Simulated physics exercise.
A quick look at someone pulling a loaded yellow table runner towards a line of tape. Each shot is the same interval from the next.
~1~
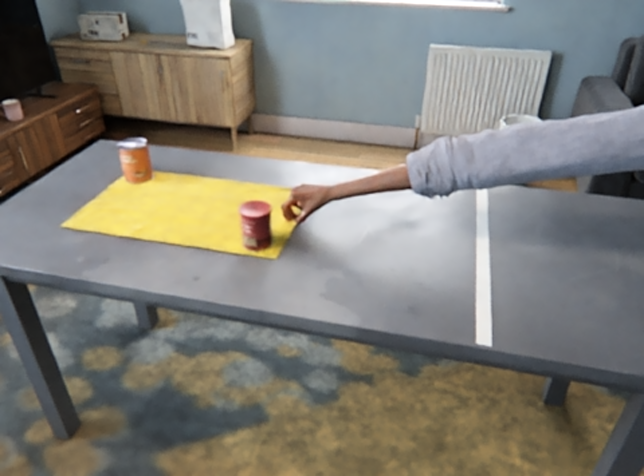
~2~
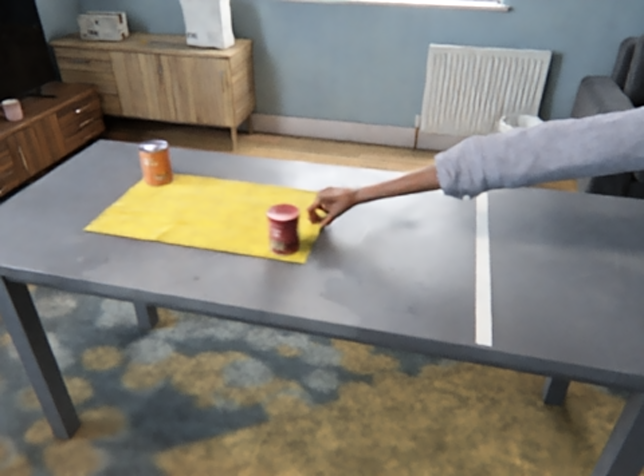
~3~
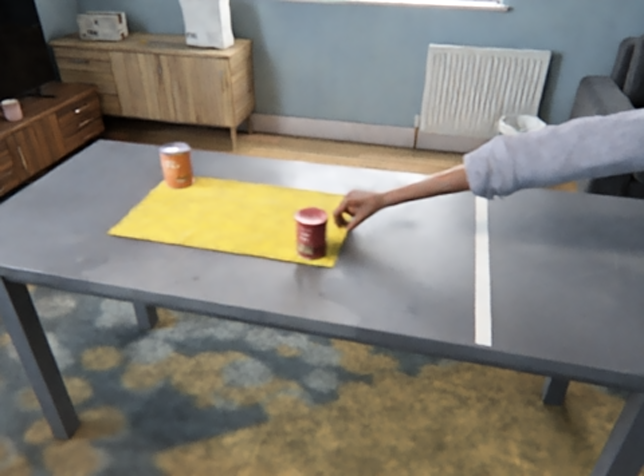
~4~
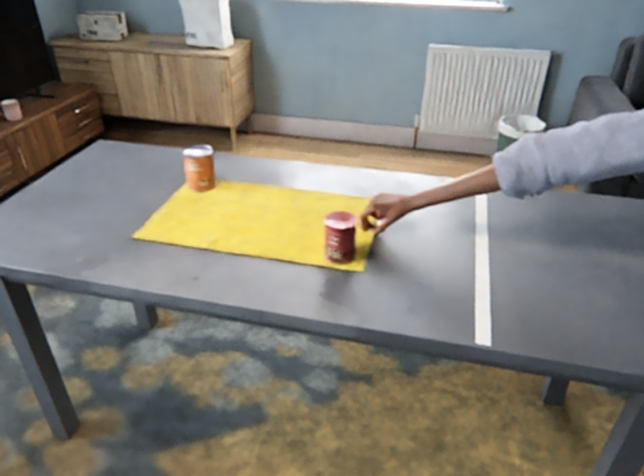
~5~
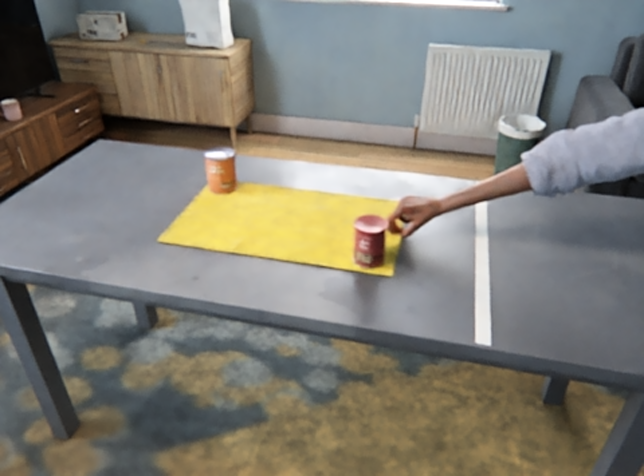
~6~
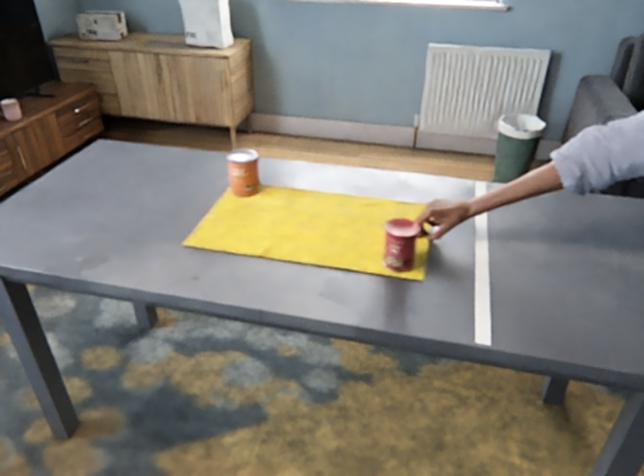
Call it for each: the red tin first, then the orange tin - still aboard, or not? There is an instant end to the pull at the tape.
My call: The red tin not aboard; the orange tin still aboard.
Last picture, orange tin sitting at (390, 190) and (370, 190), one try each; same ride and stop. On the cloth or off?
It slips off the end at the first place and slips off the end at the second.
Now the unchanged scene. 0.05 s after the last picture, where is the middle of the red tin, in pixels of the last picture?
It is at roughly (431, 250).
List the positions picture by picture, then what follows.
Table runner end (276, 259); red tin (255, 208); orange tin (132, 144); tape (484, 326), in the first picture.
Table runner end (304, 263), far hem (85, 230); orange tin (153, 146), in the second picture.
Table runner end (332, 267); red tin (311, 215), in the third picture.
Table runner end (362, 272), far hem (132, 238); orange tin (198, 151), in the fourth picture.
Table runner end (392, 276); red tin (371, 223), in the fifth picture.
Table runner end (423, 281), far hem (183, 245); red tin (402, 227); orange tin (243, 156); tape (483, 325), in the sixth picture.
Then, 0.05 s on from there, hem short of the tape; red tin on the cloth near (431, 250); orange tin on the cloth near (268, 177).
Then, 0.16 s on from there, hem at the tape; red tin ahead of the hem near (495, 259); orange tin on the cloth near (314, 182).
In the end, hem at the tape; red tin knocked over near (560, 274); orange tin on the cloth near (355, 187). The red tin shoots off the front and the orange tin remains aboard.
